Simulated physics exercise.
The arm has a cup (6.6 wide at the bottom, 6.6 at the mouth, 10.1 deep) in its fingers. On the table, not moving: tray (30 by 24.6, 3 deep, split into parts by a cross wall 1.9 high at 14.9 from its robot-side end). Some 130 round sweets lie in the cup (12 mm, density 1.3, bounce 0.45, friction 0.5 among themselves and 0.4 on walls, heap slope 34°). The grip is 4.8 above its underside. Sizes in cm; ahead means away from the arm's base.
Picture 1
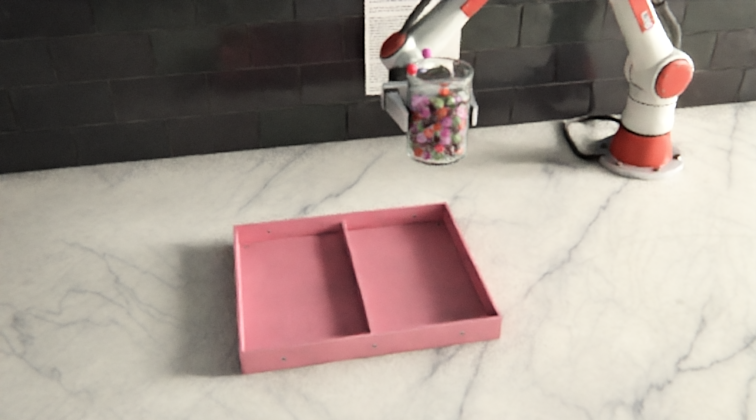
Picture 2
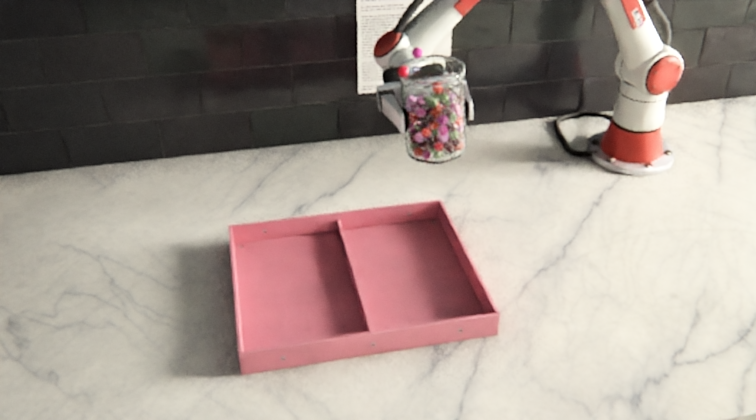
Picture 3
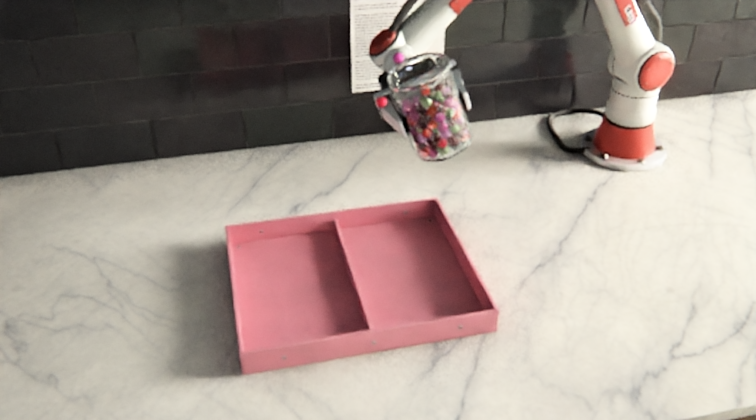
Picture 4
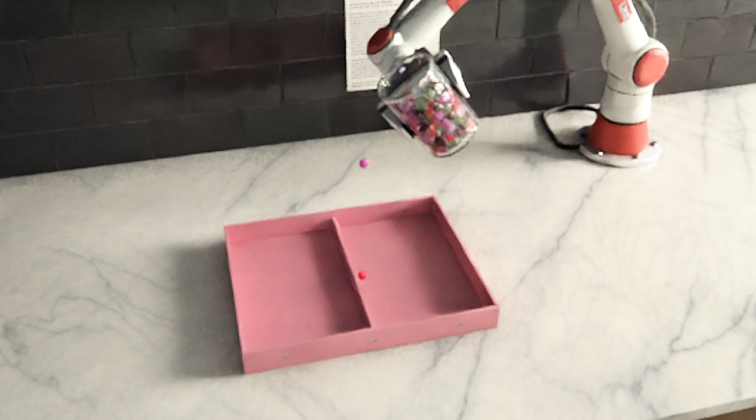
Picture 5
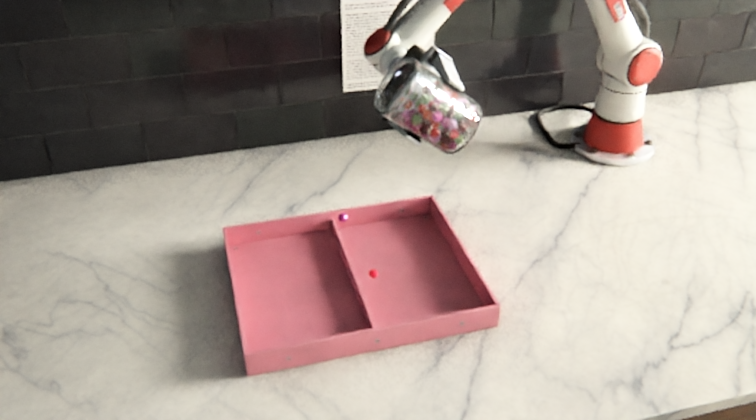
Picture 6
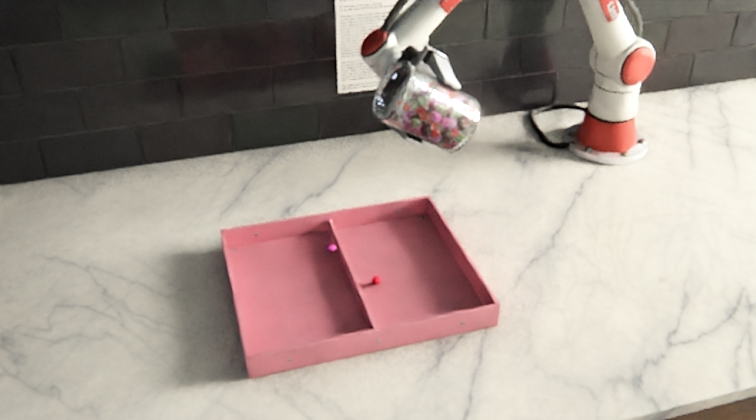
A robot arm tipped a clear cup of colorful round sweets over toward the left above a divided pink tray, and two sweets dropped out, one coming down on each side of the divider.
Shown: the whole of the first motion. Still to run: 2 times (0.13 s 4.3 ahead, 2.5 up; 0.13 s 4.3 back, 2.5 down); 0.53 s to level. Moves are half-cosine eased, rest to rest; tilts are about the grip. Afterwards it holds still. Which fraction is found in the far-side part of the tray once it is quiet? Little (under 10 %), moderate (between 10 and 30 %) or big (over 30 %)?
Answer: Moderate; between 10 and 30 % of the round sweets finish in the far-side part of the tray.
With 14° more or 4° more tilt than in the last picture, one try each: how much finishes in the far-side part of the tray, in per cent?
Some 40 and 20 per cent.
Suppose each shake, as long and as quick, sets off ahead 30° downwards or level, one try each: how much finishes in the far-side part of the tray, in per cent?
About 0 and 5 per cent.
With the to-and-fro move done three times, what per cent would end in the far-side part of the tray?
In that case some 20 per cent.
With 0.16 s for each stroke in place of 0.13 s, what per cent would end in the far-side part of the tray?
In that case some 5 per cent.
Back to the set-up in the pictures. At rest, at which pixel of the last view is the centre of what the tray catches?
Around (329, 280).
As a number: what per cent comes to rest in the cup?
About 75 per cent.
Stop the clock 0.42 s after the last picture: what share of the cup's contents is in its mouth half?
Some 45 per cent.
Then, 0.42 s after the last picture, tilted 57° forward, highest piece 28 above the table; 114 in the cup, 15 in the far-side part, 3 in the robot-side part, 2 in flight or on a rim.
Then, 0.84 s after the last picture, tilted 19° forward, highest piece 28 above the table; 98 in the cup, 24 in the far-side part, 12 in the robot-side part.
Then, 1.25 s after the last picture, level, highest piece 27 above the table; 98 in the cup, 24 in the far-side part, 12 in the robot-side part.
Then, 2.30 s after the last picture, level, highest piece 26 above the table; 98 in the cup, 24 in the far-side part, 12 in the robot-side part.
Final count, 98 in the cup, 24 in the far-side part, 12 in the robot-side part. That is 18 % in the far-side part of the tray.
